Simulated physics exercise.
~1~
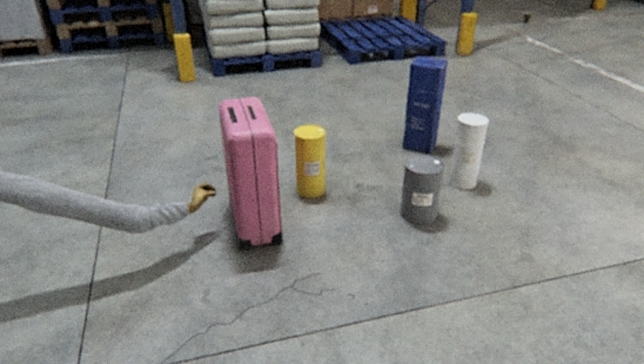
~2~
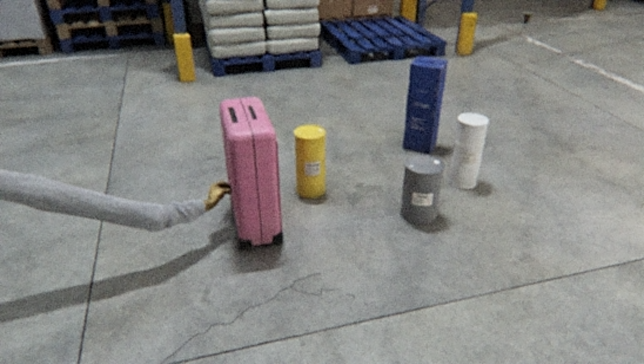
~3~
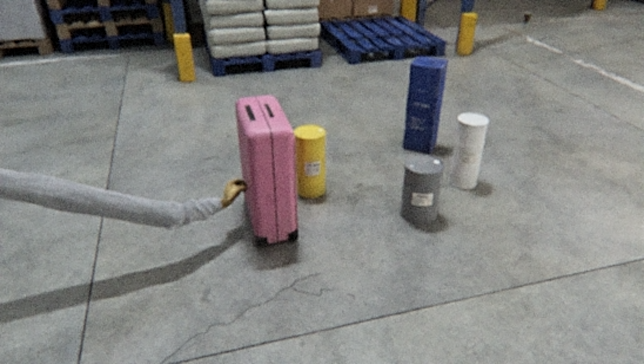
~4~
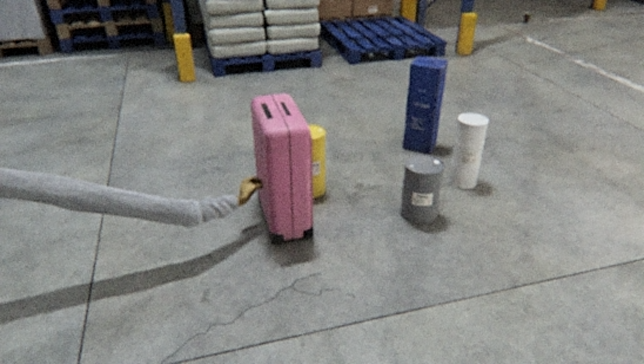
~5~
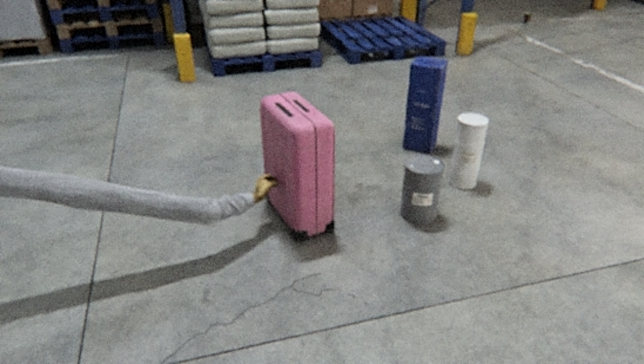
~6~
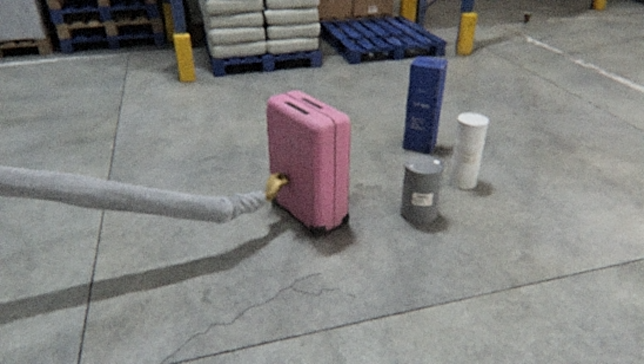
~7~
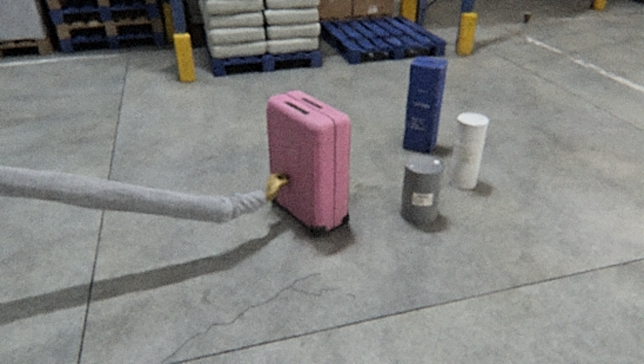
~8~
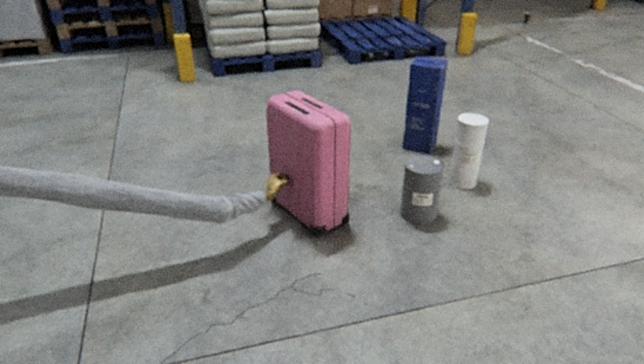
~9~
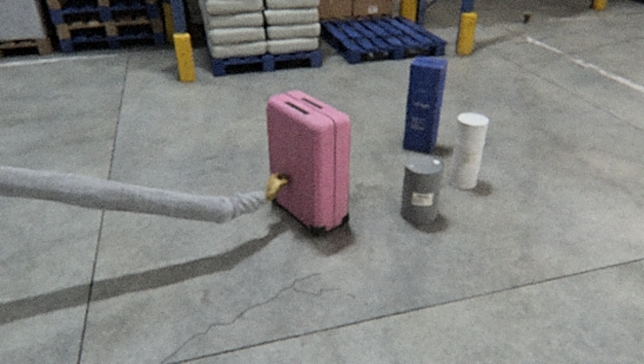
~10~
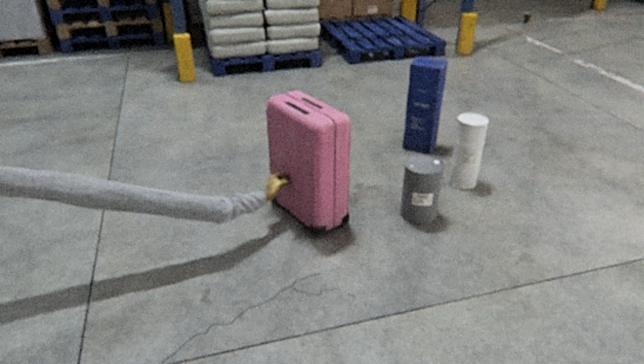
A grey-sleeved arm with a pointing finger reaches in from the left across a concrete warehouse floor, seen from slightly above by a still camera. An upright pink suitcase stands before it, with a yellow canister just to its right and a tall blue box, a white canister and a grey canister farther right. Pallets and stacked sacks line the back. The finger meets the suitcase and pushes it a short way right, turning it slightly as it slides and hides the yellow canister. The hand stops, and the suitcase rests upright against the fingertip, while the blue box, white canister and grey canister remain standing.
